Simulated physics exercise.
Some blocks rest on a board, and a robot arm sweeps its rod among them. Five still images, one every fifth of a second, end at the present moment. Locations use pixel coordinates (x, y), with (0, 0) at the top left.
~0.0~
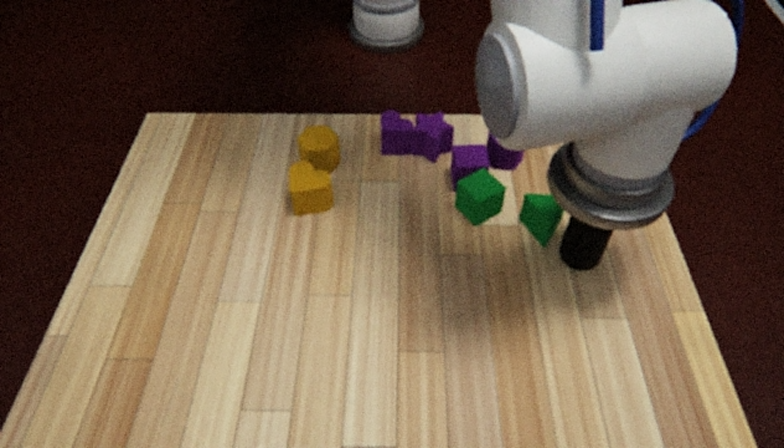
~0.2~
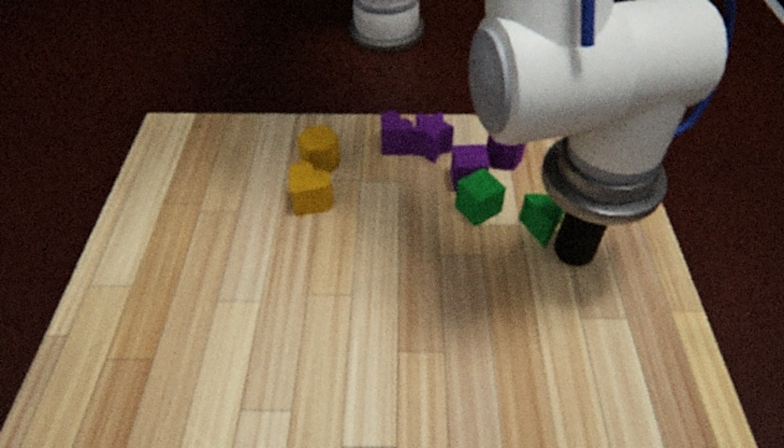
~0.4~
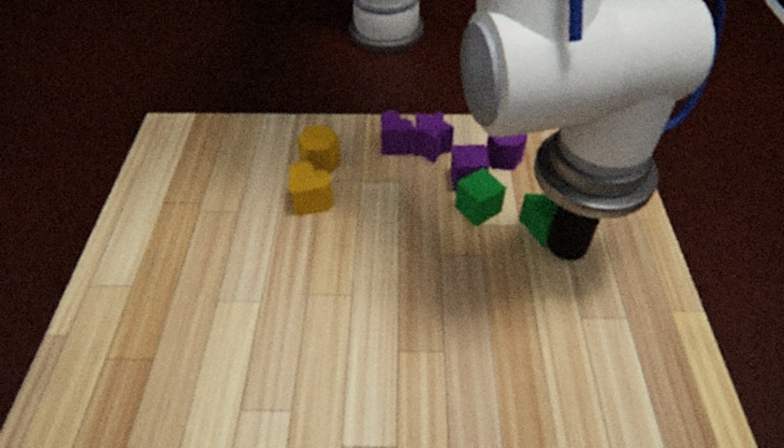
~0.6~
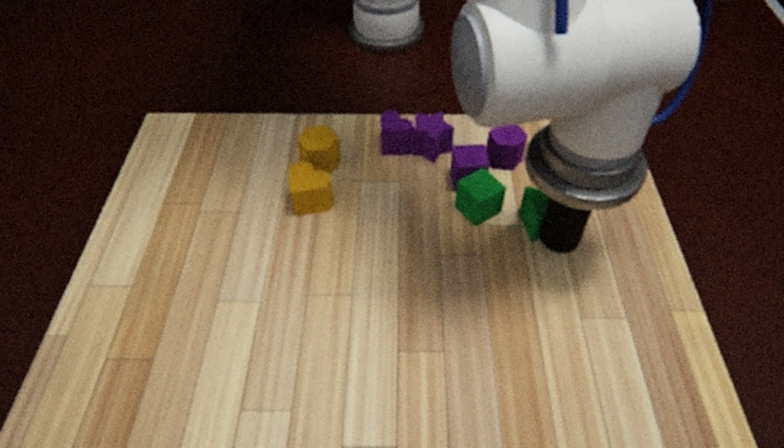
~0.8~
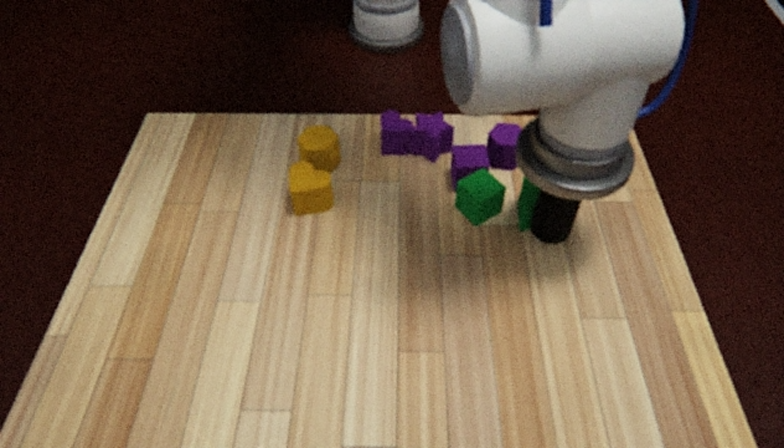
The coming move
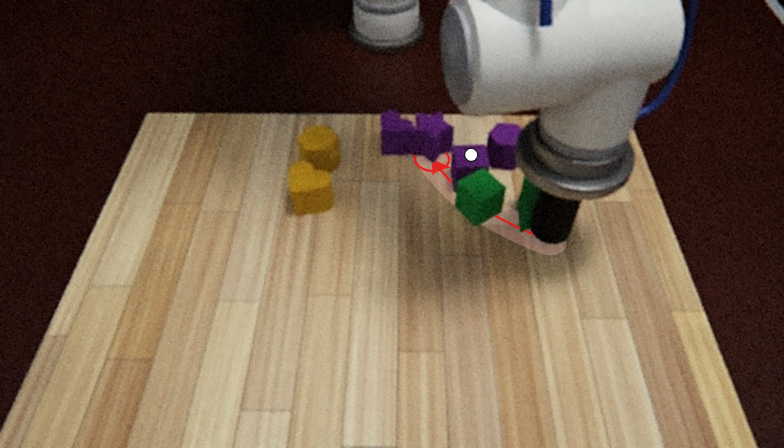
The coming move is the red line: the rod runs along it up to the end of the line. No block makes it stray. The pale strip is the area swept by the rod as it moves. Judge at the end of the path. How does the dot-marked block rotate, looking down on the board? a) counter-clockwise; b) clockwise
(b)
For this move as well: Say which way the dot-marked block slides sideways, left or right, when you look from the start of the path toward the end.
Side: Right.
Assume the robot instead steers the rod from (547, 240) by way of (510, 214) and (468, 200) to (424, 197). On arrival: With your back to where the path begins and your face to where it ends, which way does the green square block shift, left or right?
The shift is to the left of that direction.
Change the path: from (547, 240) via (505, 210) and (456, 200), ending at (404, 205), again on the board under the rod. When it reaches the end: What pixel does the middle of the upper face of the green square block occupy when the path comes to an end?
Answer: (369, 189).
Path on the board, from (547, 240) through (498, 217) and (459, 189) to (432, 159); the dot is on the purple square block.
On the path given first. One third of the way, rod (499, 206); purple square block (465, 149), turned 20° clockwise; green square block (469, 177), turned 20° anticlockwise; green triangular block (521, 172), turned 40° clockwise.
Two thirds of the way, rod (460, 178); purple star (431, 121); purple square block (457, 137), turned 35° clockwise; green square block (426, 160), turned 55° anticlockwise; green triangular block (519, 171), turned 55° clockwise.
At the end, rod (433, 148); purple star (425, 113), turned 35° anticlockwise; purple square block (463, 123), turned 45° clockwise; green square block (411, 155), turned 80° anticlockwise; green triangular block (519, 171), turned 55° clockwise.
